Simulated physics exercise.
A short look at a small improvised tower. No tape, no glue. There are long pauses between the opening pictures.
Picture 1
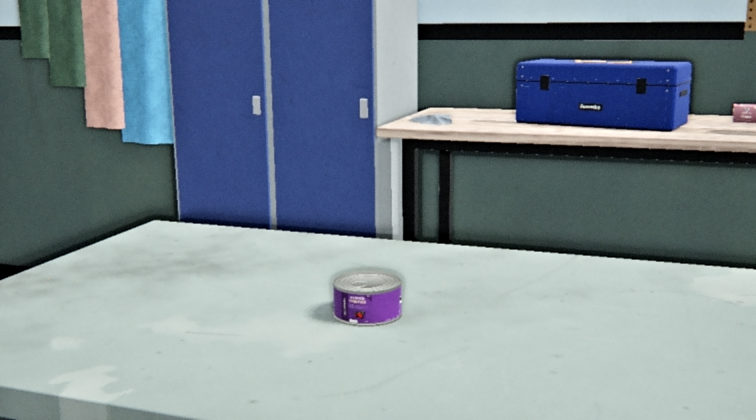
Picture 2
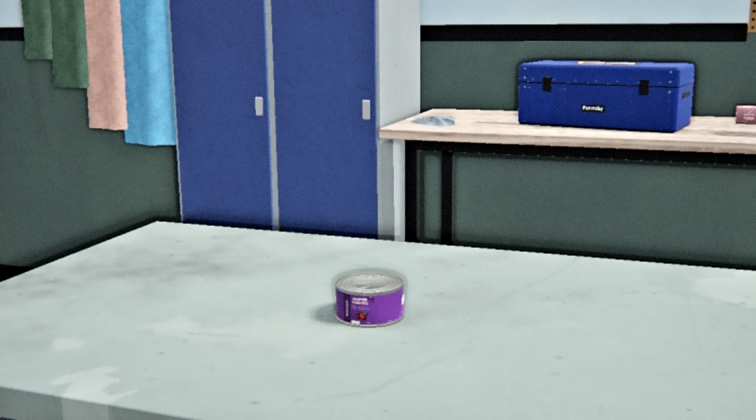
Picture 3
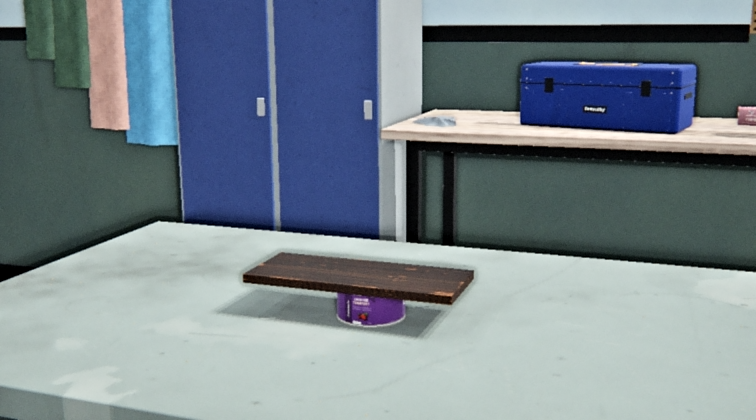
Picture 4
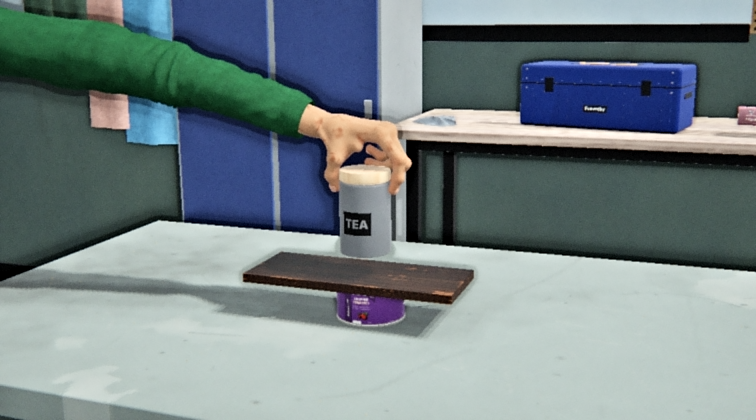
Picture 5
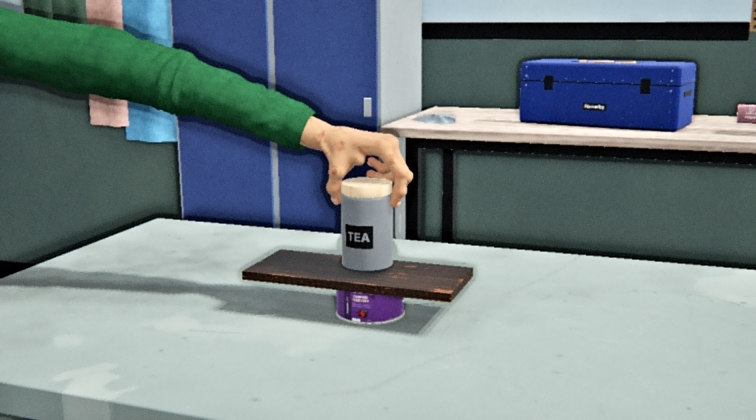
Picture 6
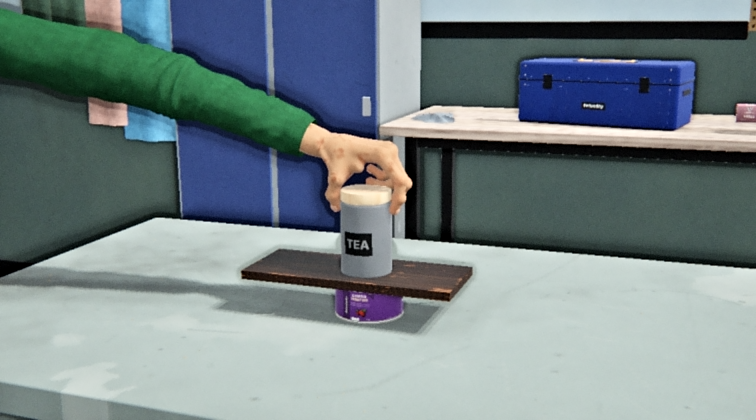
A hand in a green sleeve, reaching in from the left, lowers a grey tea jar with a pale lid onto a dark board that has appeared across a small purple tin. The tin sits near the middle of a pale tabletop, seen from slightly above in a workroom. Behind are blue lockers, hanging cloths at left and a blue toolbox on a bench at right, while the view barely shifts.
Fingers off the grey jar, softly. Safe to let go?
It stays up.
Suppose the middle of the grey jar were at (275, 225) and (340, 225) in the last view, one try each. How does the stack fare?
First, it comes apart; second, it keeps its balance.
Then, 0.20 s past the last view, nothing moves.
Then, 0.40 s past the last view, grey jar resting near (366, 231).
Finally, all 3 still in place. Final places as the last picture's camera would see them, grey jar near (366, 231). The stack keeps its balance.
